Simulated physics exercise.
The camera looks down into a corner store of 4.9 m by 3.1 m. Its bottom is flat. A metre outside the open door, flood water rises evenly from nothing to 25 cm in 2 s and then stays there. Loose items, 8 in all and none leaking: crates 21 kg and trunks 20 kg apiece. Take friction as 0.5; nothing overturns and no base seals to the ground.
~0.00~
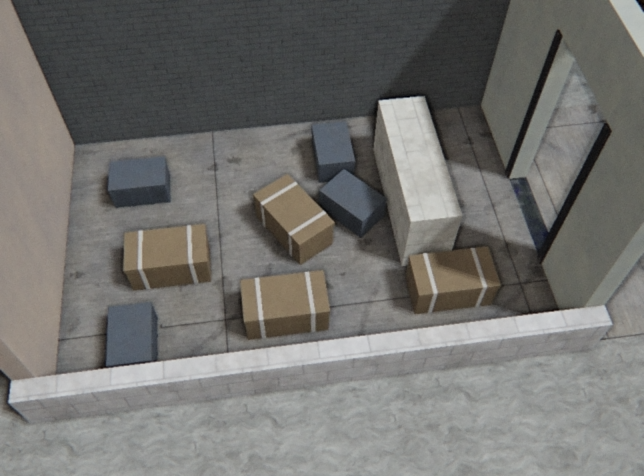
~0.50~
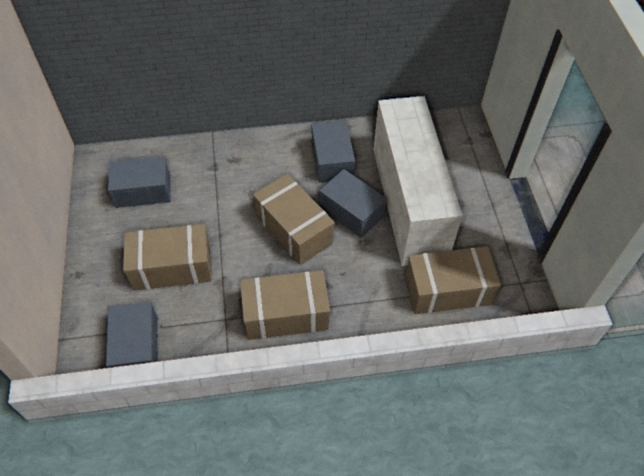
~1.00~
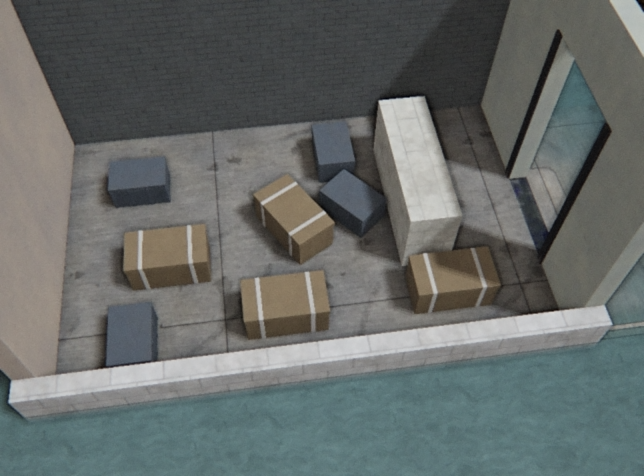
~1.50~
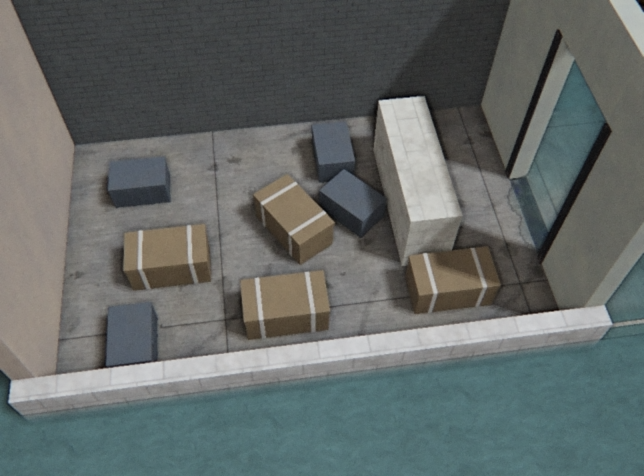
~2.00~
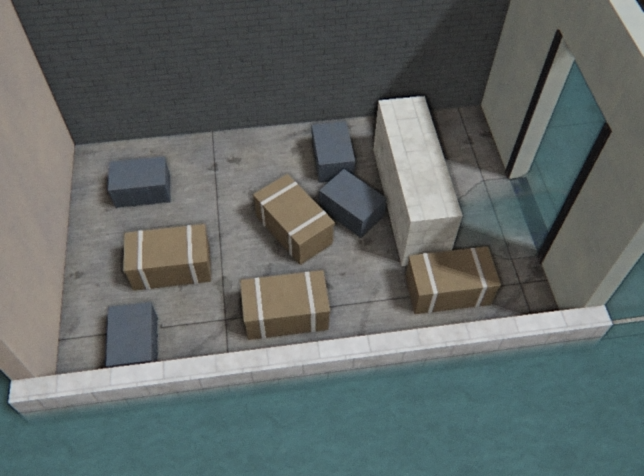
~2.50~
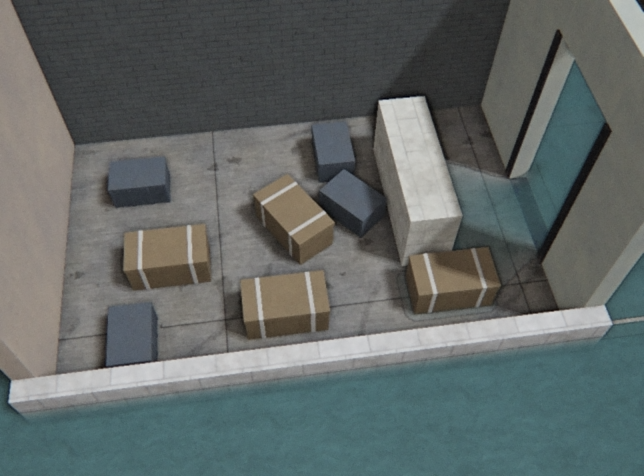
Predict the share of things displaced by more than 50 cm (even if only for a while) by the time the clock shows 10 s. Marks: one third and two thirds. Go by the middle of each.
Share: From one to two thirds.
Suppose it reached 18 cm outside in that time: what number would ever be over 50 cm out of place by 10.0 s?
In that case 1 of them.
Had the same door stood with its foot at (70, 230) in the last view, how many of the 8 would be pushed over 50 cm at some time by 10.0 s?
Then 7.
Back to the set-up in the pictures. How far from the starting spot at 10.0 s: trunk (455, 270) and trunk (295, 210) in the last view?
In turn: 120 cm, 20 cm.
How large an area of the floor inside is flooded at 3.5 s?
About 4.5 m2.
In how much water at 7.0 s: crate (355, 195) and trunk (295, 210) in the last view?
About 7 and 4 cm.
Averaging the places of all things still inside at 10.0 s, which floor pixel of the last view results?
At about (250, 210).
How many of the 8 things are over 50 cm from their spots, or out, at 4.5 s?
By then 1.
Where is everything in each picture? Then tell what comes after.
A trunk at (454, 270), on the bottom; a crate at (137, 173), on the bottom; water covers 0.0 m2; 0 of 8 have shifted, in the first picture.
A trunk at (454, 270) rests on the ground; a crate at (137, 173) rests on the ground; 0.0 m2 under water; 0 of 8 have shifted, in the second picture.
A trunk at (454, 270), on the bottom; a crate at (137, 173), on the bottom; 0.0 m2 under water; 0 of 8 have shifted, in the third picture.
A trunk at (454, 270) rests on the ground; a crate at (137, 173), on the bottom; water covers 0.0 m2; 0 of 8 have shifted, in the fourth picture.
A trunk at (454, 270) rests on the ground; a crate at (137, 173), on the bottom; 0.7 m2 under water; 0 of 8 have shifted, in the fifth picture.
A trunk at (454, 271) rests on the ground; a crate at (137, 173), on the bottom; water covers 1.4 m2; 0 of 8 have shifted, in the sixth picture.
After 3.5 s 0 of 8 are over 50 cm from their spots; 0 afloat.
After 4.5 s 1 of 8 are over 50 cm from their spots; 0 afloat.
After 7.0 s 2 of 8 are over 50 cm from their spots; 1 afloat.
After 10.0 s 4 of 8 are over 50 cm from their spots, and 4 have been at some point; 6 afloat.
